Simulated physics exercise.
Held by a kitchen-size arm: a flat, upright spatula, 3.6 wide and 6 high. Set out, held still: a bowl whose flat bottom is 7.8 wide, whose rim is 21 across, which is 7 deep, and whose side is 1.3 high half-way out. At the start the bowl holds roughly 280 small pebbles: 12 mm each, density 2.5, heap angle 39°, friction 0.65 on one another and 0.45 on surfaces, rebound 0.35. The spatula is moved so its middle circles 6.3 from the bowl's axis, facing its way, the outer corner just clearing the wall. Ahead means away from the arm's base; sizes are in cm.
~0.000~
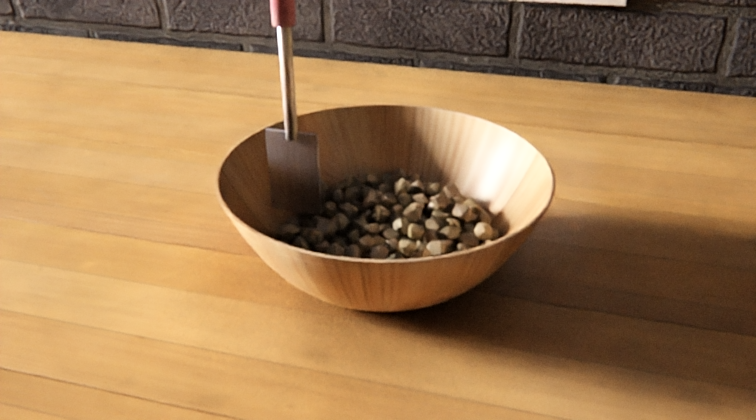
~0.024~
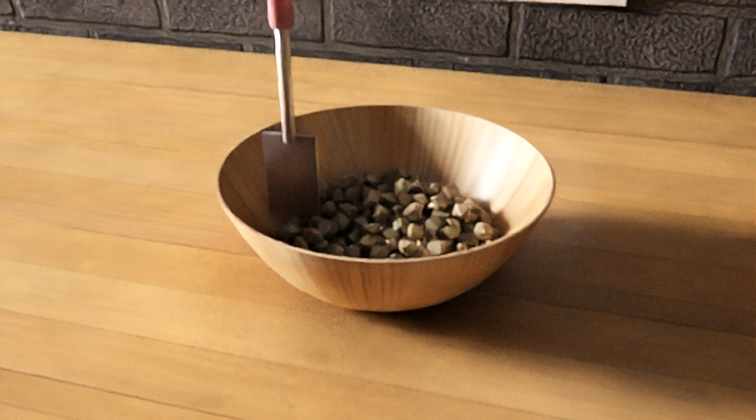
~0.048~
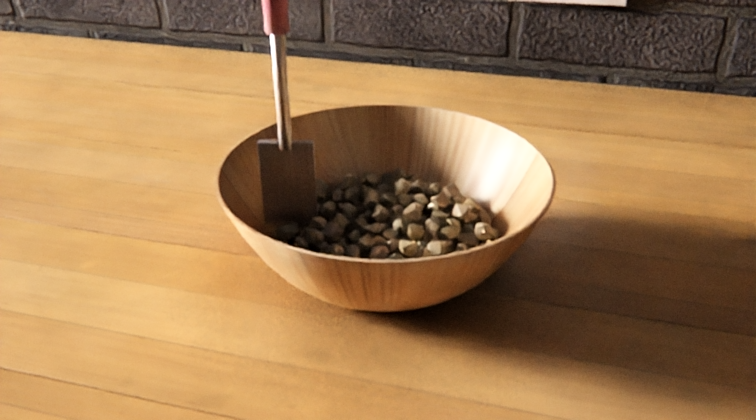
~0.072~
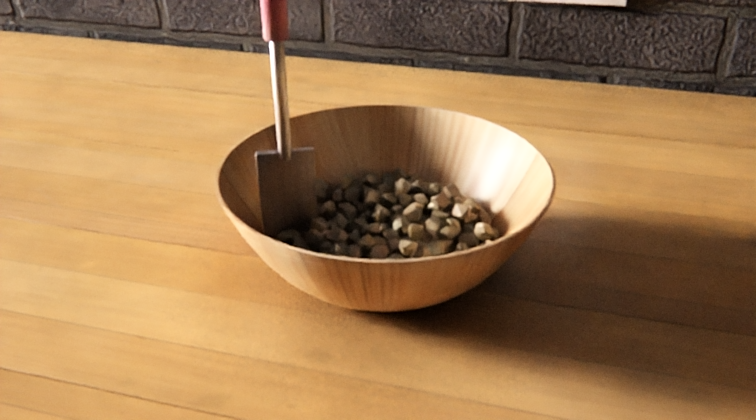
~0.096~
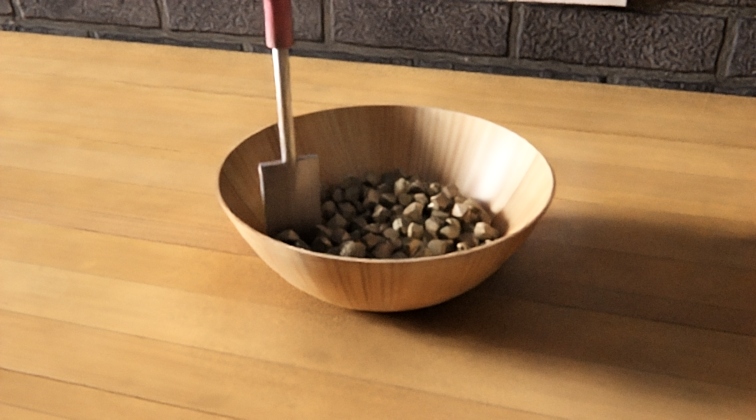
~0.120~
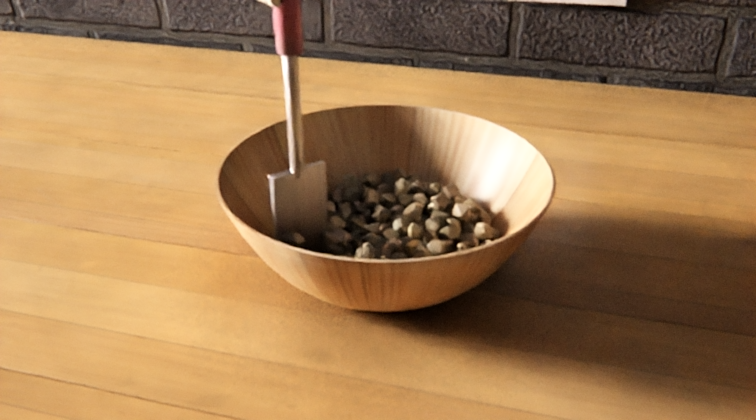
To begin with, a spatula with a red handle stands upright at the left side of a wooden bowl of small pebbles on a wooden table. Its blade slides slightly left and toward the viewer along the wall, then turns and shifts a little right, while the bowl stays still and the pebbles barely move.
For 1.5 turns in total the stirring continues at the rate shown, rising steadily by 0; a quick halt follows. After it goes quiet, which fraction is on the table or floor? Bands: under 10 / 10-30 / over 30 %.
Under 10 %.
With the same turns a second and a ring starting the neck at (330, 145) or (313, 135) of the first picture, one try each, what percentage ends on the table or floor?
Around 0 per cent on the first try, around 0 per cent on the second.
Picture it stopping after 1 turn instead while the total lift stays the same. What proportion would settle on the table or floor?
About 0 per cent.
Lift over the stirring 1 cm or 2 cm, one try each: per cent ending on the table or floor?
I'd reckon around 0 and 0 per cent.
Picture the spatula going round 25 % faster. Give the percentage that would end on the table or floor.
In that case it comes to around 5 percent.
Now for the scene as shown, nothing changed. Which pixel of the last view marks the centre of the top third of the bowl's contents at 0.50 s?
Around (410, 175).
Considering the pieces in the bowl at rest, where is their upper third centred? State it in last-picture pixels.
Around (445, 209).
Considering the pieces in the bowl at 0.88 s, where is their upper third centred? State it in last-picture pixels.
The centre is roughly (362, 265).
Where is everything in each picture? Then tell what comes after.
In the first frame, spatula neck at (290, 110), 0° round; upper third of the load around (396, 223), from x 280 to 490, top at y 175; 285 in the bowl.
In the second frame, spatula neck at (288, 112), 4° round; upper third of the load around (396, 223), from x 280 to 490, top at y 175.
In the third frame, spatula neck at (284, 120), 14° round; upper third of the load around (396, 224), from x 280 to 490, top at y 175.
In the fourth frame, spatula neck at (283, 128), 26° round; upper third of the load around (396, 225), from x 280 to 490, top at y 175.
In the fifth frame, spatula neck at (287, 137), 38° round; upper third of the load around (387, 227), from x 285 to 490, top at y 175.
In the sixth frame, spatula neck at (296, 145), 50° round; upper third of the load around (390, 227), from x 285 to 490, top at y 175; 285 in the bowl.
After 0.50 s, 242° round, highest piece 8 above the table; 284 in the bowl, 1 on the table or floor.
After 0.88 s, 74° round, highest piece 8 above the table; 282 in the bowl, 3 on the table or floor.
After 1.27 s, 180° round, highest piece 6 above the table; 276 in the bowl, 9 on the table or floor.
After 1.97 s, 180° round, highest piece 6 above the table; 276 in the bowl, 9 on the table or floor.
At rest, 276 in the bowl, 9 on the table or floor. That is 3 % on the table or floor.
